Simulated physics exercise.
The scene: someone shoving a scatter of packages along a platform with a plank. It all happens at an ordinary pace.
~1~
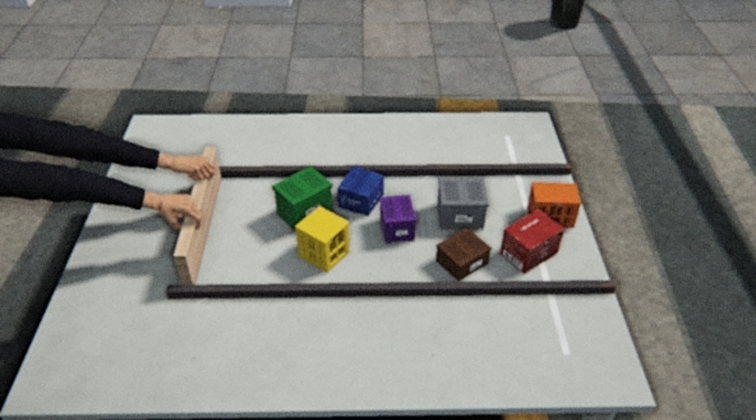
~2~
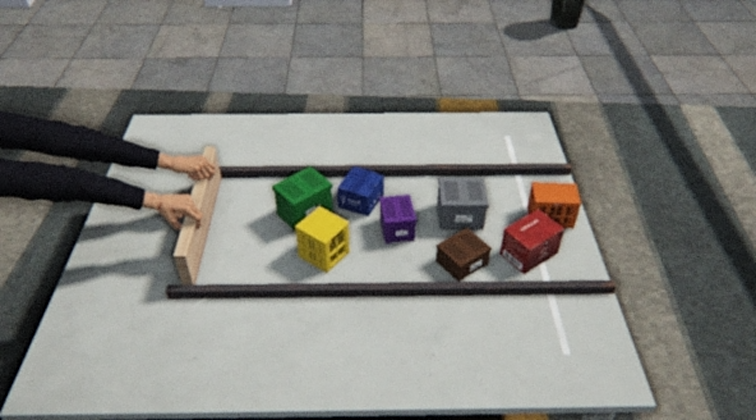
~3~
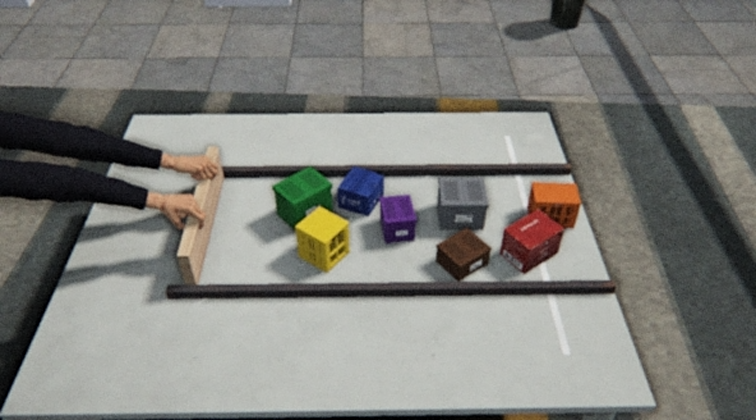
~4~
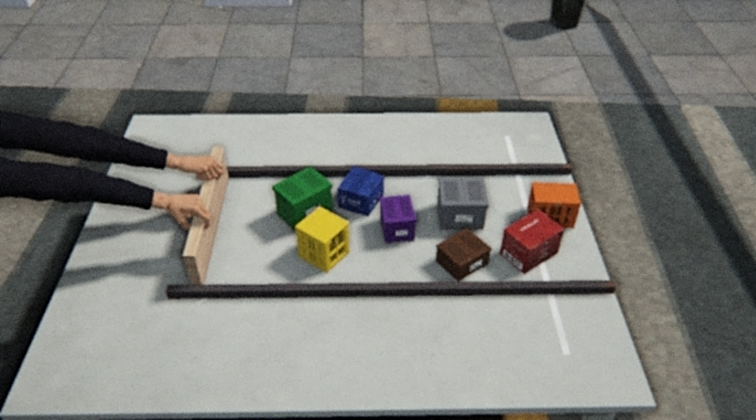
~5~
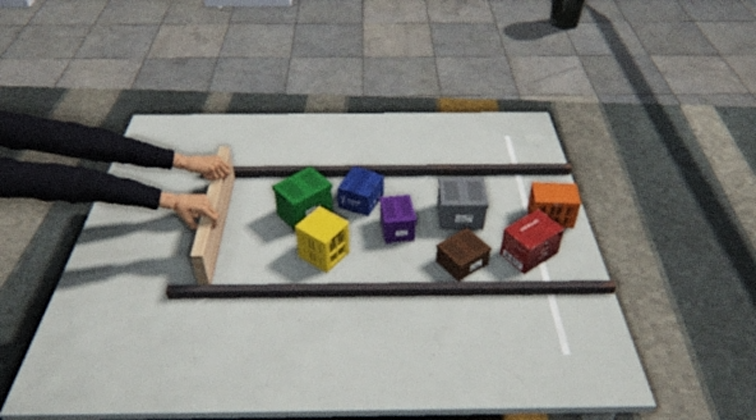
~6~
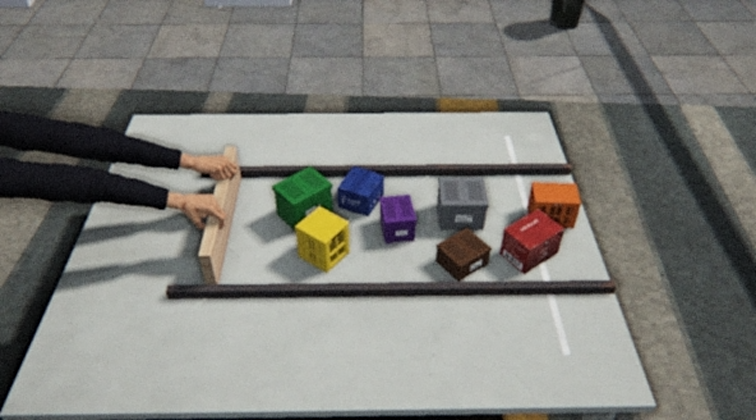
On a pale platform outdoors, two hands sliding a wooden plank slightly right between dark rails, the colourful crates staying still.
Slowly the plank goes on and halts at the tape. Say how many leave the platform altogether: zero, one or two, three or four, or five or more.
Here the number that fall off is three or four.
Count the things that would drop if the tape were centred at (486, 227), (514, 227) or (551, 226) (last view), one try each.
The counts: 1, 2 and 5.
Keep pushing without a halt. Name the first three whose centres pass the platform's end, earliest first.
Earliest first: The orange crate, then the grey tote, then the red box.
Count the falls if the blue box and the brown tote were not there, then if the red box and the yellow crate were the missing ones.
First 2, then 2.
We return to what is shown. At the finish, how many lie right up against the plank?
In contact: 3.
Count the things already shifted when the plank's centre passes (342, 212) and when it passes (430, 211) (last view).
By then 4, and 7.
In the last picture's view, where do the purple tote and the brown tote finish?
First (591, 233), then (567, 265).
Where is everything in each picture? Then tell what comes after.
The first frame shows orange crate (553, 205); red box (532, 241); grey tote (462, 204); plank (200, 213); tape (532, 227).
The second frame shows red box (532, 241); plank (200, 213).
The third frame shows grey tote (462, 204); blue box (361, 191).
The fourth frame shows orange crate (553, 205); green tote (304, 200).
The fifth frame shows red box (532, 241); yellow crate (323, 240).
The sixth frame shows orange crate (553, 205); red box (532, 241); grey tote (462, 204); plank (222, 213); tape (532, 227).
Soon after, none off yet; orange crate at rest near (553, 205); red box at rest near (532, 241); grey tote at rest near (462, 204).
At rest, the number that fall off is three or four; fallen, grey tote, red box and orange crate.
